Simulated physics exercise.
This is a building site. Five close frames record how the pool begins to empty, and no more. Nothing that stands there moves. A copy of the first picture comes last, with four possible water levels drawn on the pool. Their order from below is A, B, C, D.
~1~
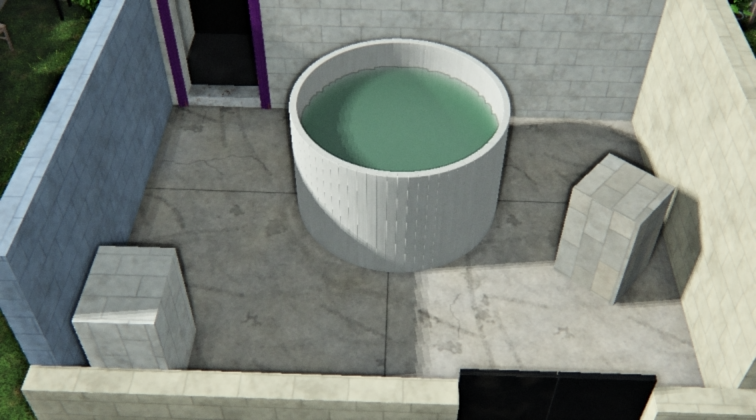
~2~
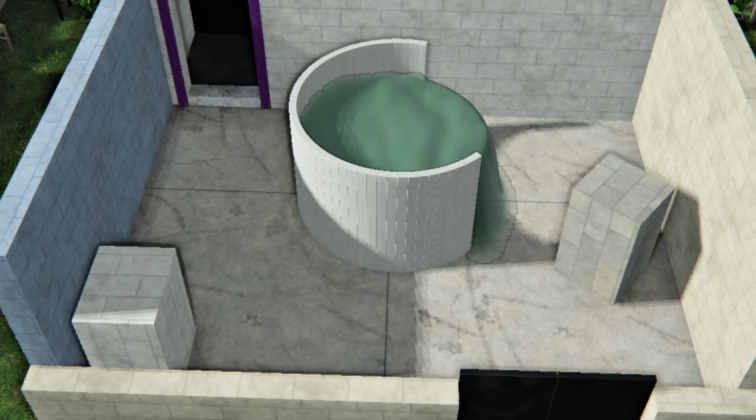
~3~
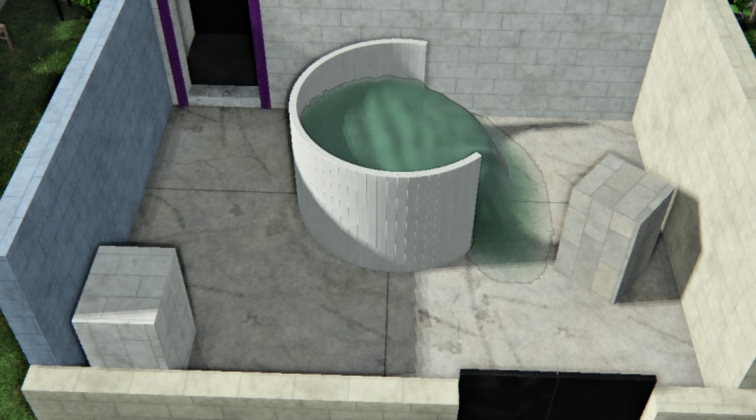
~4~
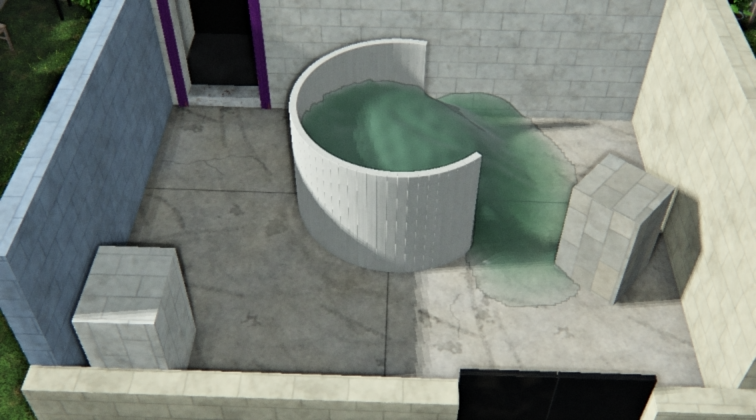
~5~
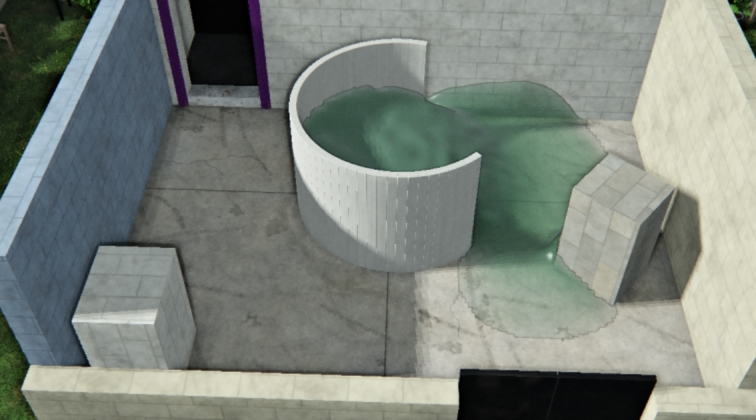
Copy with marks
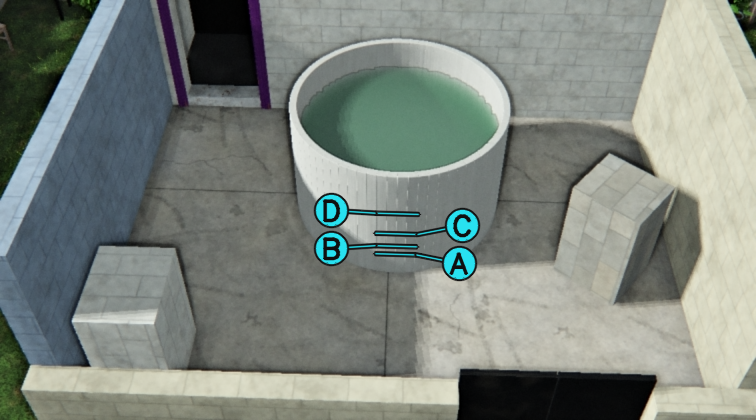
To begin with, green water lies still in a round white pool inside a walled yard, with a purple-framed doorway behind. The right side of the pool's wall disappears, and water pours out through the gap. It spreads over the concrete along the back wall, around the block on the right and toward the front.
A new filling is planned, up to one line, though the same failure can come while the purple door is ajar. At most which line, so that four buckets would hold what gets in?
D will do.
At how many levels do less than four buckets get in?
All of the four.
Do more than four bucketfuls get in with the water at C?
No, that is safe.
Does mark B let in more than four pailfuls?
No.
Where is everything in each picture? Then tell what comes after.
In the first picture, water in the pool at rest, its middle at (399, 125); foot of the purple doorway at (225, 106); shut gate at (556, 379).
In the second picture, front seen at (497, 251), 3 % of the ground wet.
In the third picture, front seen at (528, 274), 9 % of the ground wet.
In the fourth picture, front seen at (537, 298), 16 % of the ground wet.
In the fifth picture, front seen at (584, 324), 25 % of the ground wet.
On the marked copy, A at (395, 254); B at (396, 246); C at (396, 233); D at (397, 213); from the bottom up A, B, C, D.
If A is chosen, nothing gets over.
If B is chosen, nothing gets over.
If C is chosen, nothing gets over.
If D is chosen, a splash gets over, under a bucket.
